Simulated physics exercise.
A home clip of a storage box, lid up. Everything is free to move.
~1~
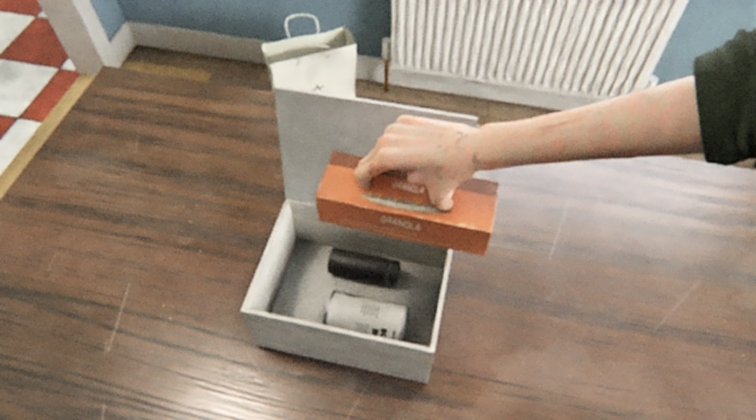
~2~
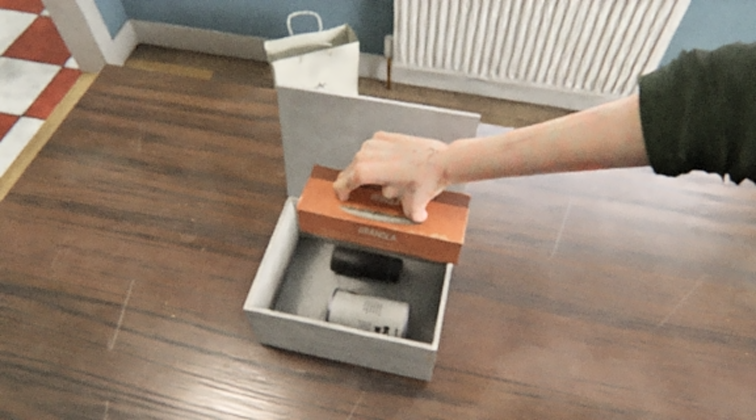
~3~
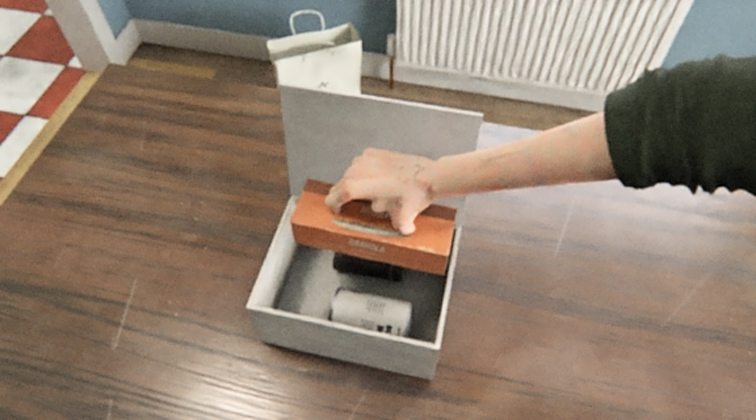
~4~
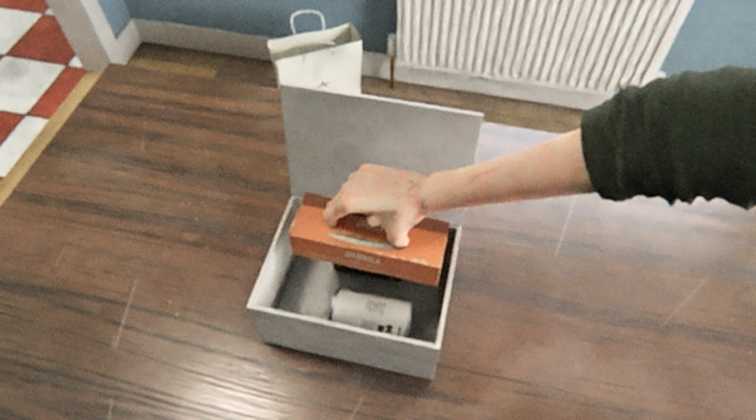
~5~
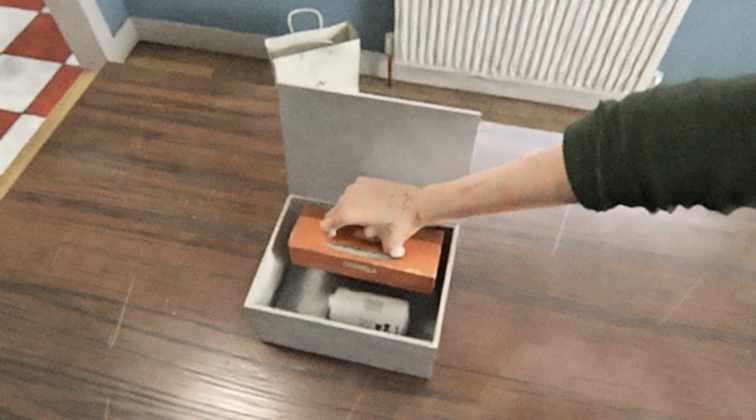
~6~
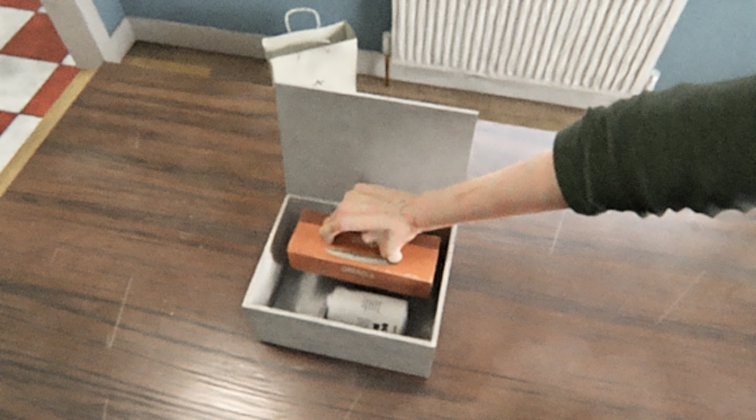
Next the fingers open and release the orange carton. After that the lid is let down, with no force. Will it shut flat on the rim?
The lid shuts flat.
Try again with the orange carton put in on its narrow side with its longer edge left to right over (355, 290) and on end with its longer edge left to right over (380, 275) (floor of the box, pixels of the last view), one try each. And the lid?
In the first case it closes; in the second case it will not close.
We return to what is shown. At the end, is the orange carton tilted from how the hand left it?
It ends up tilted.
Then, 0.50 s past the last view, orange carton on its side near (359, 279); white tin displaced a little.
Then, 1.60 s past the last view, lid 59° above the rim; orange carton on its side near (359, 279); white tin displaced a little.
Then, 1.90 s past the last view, lid 15° above the rim; orange carton on its side near (359, 279); white tin displaced a little.
Finally, lid shut; down or leaning hard in the box, orange carton; the other 2 still in place. Final places as the last picture's camera would see them, orange carton near (359, 279).
